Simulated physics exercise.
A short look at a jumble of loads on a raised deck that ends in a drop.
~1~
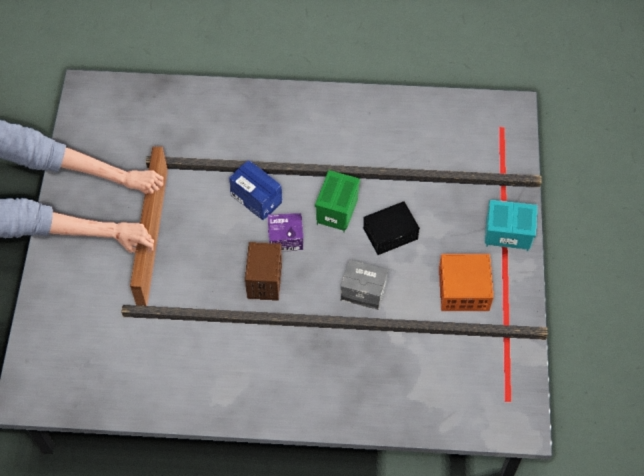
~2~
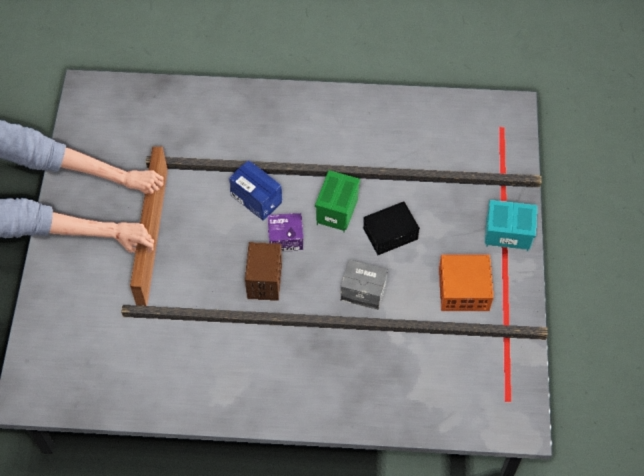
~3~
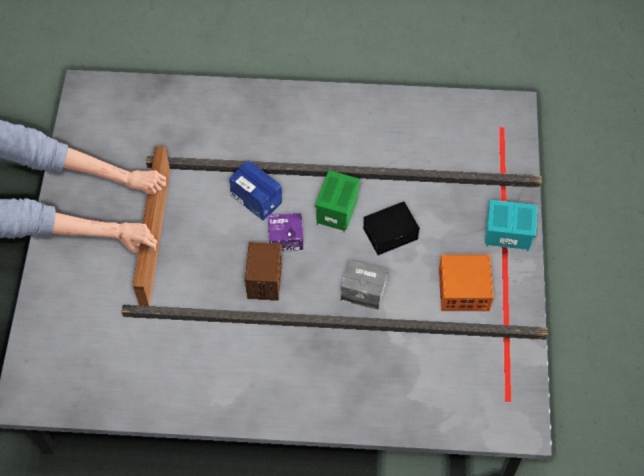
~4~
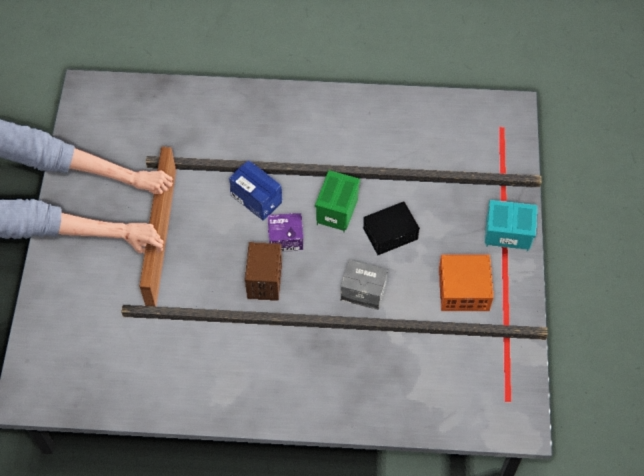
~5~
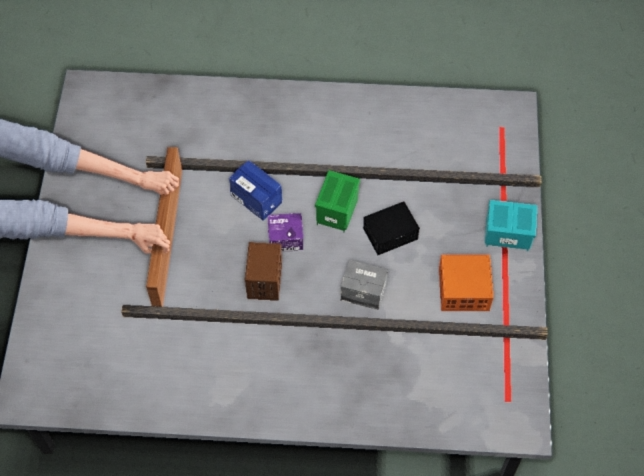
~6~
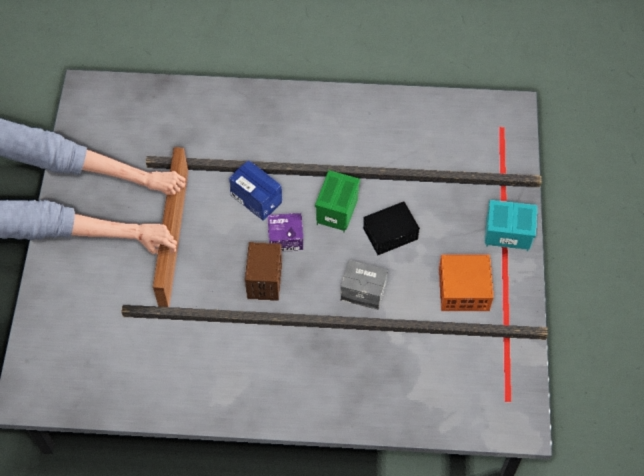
A grey tabletop against a green floor fills the view, seen from high above, with two dark rails running across it and a red line near the right edge. Between the rails sit blue, purple, brown, green, black and grey boxes, then an orange crate and a turquoise tote at the right. Two hands on the left slide an orange-brown plank slightly rightward, touching no boxes, while everything else and the camera stay still.
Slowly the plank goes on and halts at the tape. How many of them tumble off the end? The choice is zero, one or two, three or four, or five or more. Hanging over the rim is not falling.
In the end the number that fall off is five or more.
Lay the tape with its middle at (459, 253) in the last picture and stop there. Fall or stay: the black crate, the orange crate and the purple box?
The black crate does not fall; the orange crate falls; the purple box is kept.
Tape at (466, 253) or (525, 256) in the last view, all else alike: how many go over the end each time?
It would be 2 and 6.
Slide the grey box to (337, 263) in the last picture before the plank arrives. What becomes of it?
Then it drops off.
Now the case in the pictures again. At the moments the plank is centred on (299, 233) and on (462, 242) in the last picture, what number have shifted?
First 5, then 8.
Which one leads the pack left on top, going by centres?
It is the blue parcel.
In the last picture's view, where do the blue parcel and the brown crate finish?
Near (531, 202) and (524, 286).
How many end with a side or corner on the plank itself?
3 of them.
Early on, none off yet; turquoise tote at rest near (510, 226); orange crate at rest near (465, 283); black crate travelled a little near (404, 234).
Finally, the number that fall off is five or more; lost, green tote, grey box, black crate, orange crate and turquoise tote.
